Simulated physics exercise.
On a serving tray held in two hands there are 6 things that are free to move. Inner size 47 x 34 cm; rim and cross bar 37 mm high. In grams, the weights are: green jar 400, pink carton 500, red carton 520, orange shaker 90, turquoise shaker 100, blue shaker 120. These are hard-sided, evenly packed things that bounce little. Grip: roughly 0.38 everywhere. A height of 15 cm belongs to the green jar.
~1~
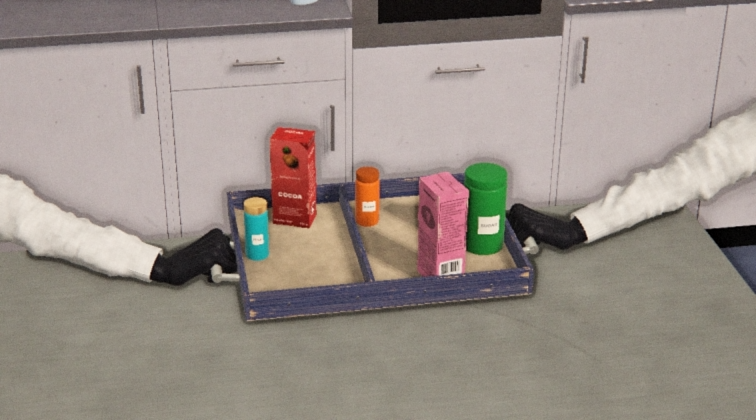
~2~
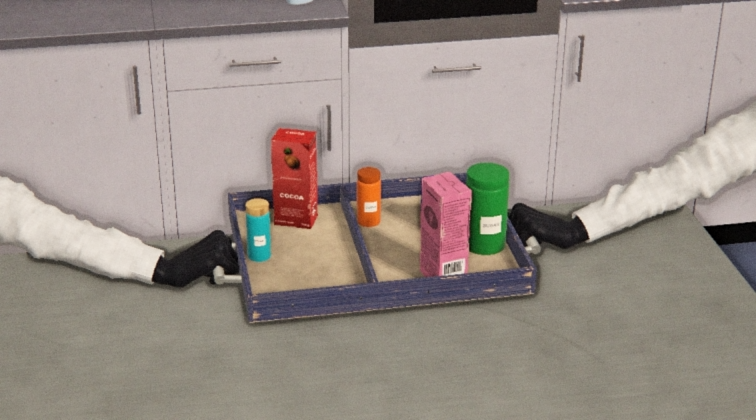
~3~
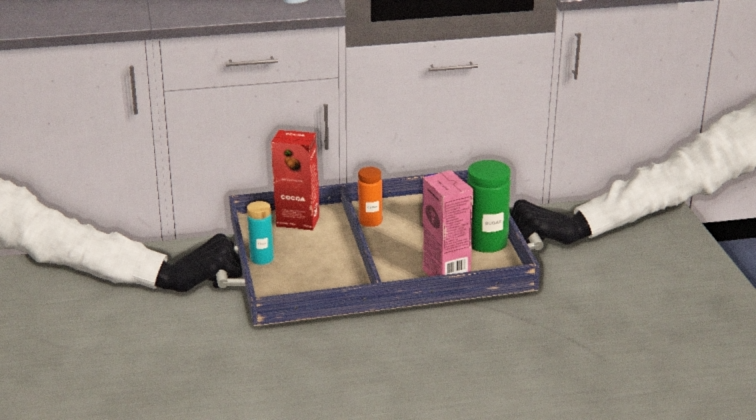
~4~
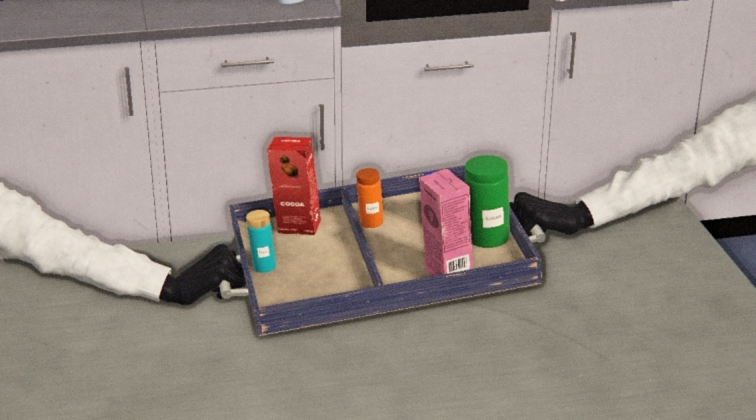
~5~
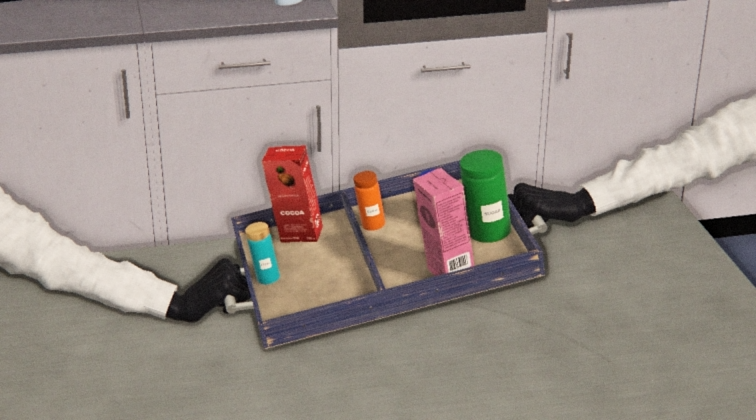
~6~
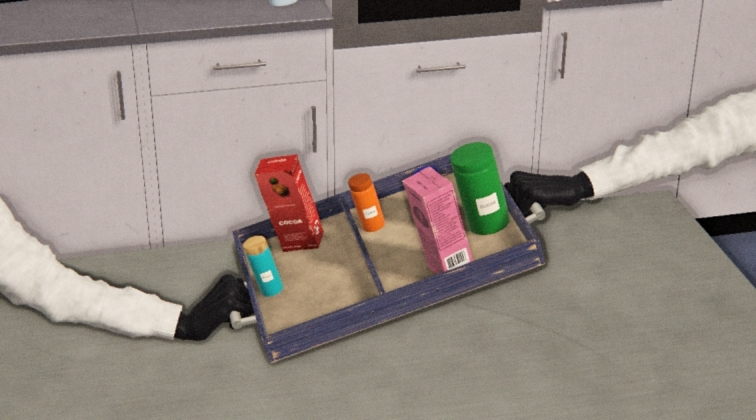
To begin with, two black-gloved hands hold a blue-rimmed tray level over a counter, with a red carton, a pink carton, a green jar, and orange and turquoise shakers standing on it. The hands then gradually tilt the tray, lowering its left side, and the items lean with it, staying roughly in place.
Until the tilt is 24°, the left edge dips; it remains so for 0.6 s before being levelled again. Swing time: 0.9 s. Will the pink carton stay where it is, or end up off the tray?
It stays where it is.
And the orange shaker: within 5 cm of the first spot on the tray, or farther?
As for the orange shaker, it stays where it was.
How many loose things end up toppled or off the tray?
I get 2.
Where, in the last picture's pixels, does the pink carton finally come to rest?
The resting point is around (307, 261).
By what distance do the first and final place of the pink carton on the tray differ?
It ends up around 26 cm from its start.
Then, 0.40 s later than the last frame, tilt 24°, left edge down; pink carton rocked 45° off its seat near (394, 250); turquoise shaker rocked 14° off its seat; green jar 2 cm from its spot.
Then, 0.60 s later than the last frame, tilt 24°, left edge down; pink carton on its side near (332, 279); turquoise shaker rocked 43° off its seat; green jar 6 cm from its spot.
Then, 0.80 s later than the last frame, tilt 24°, left edge down; pink carton on its side near (308, 292); turquoise shaker rocked 43° off its seat; green jar 13 cm from its spot.
Then, 1.50 s later than the last frame, tilt 9°, left edge down; pink carton on its side near (305, 272); turquoise shaker rocked 43° off its seat; green jar 18 cm from its spot.
When it is over, lying over on the tray, pink carton and turquoise shaker; not toppled but over 5 cm from the start, green jar, red carton and blue shaker; the last one within 5 cm of the start. In the last view, pink carton near (307, 261).
